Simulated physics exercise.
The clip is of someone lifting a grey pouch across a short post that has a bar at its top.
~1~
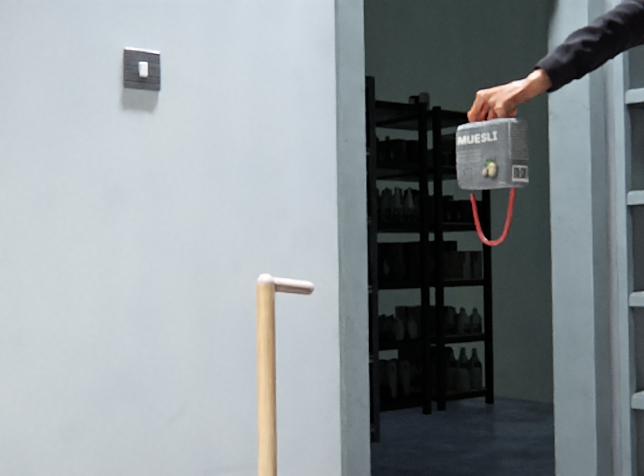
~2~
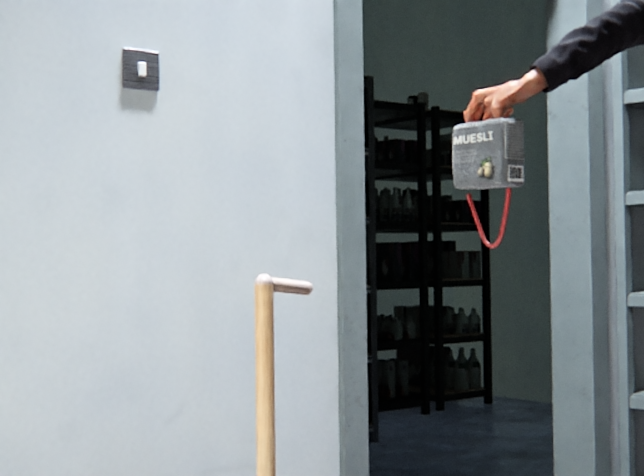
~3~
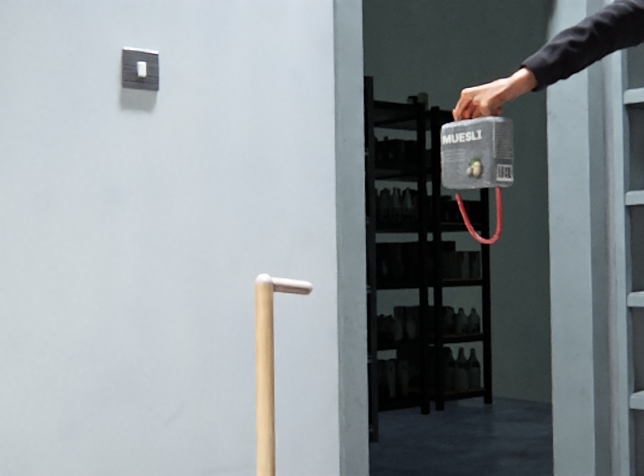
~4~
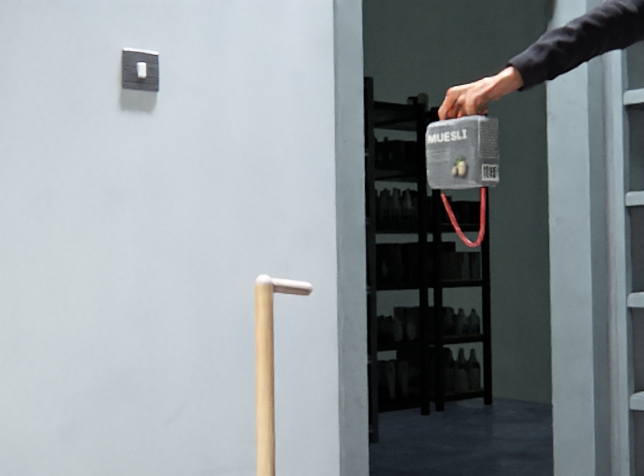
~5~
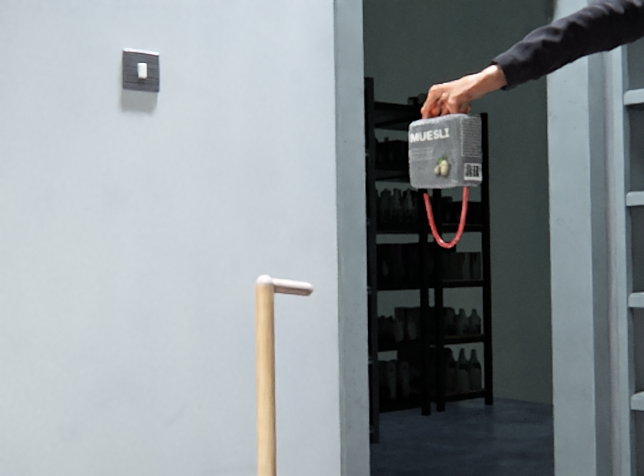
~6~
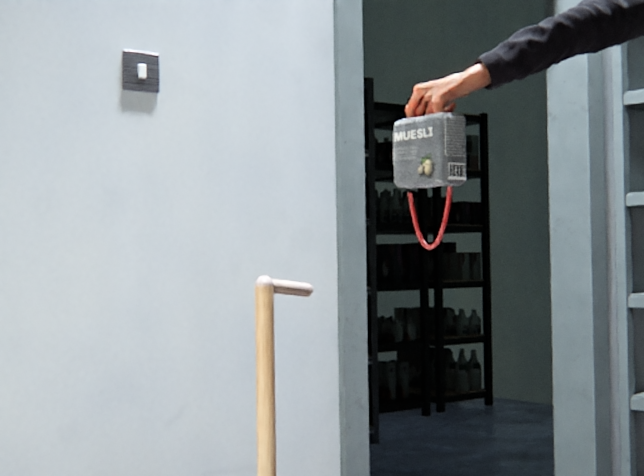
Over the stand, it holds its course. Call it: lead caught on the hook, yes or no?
No.
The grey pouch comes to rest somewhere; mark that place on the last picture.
In the last view it finishes at around (74, 125).
Then, 0.46 s on from there, pouch nearing the post near (365, 147).
Then, 1.16 s on from there, pouch over the post near (254, 139).
Then, 1.90 s on from there, pouch past the post near (112, 128).
In the end, pouch past the post near (74, 126). The grey pouch goes by freely.
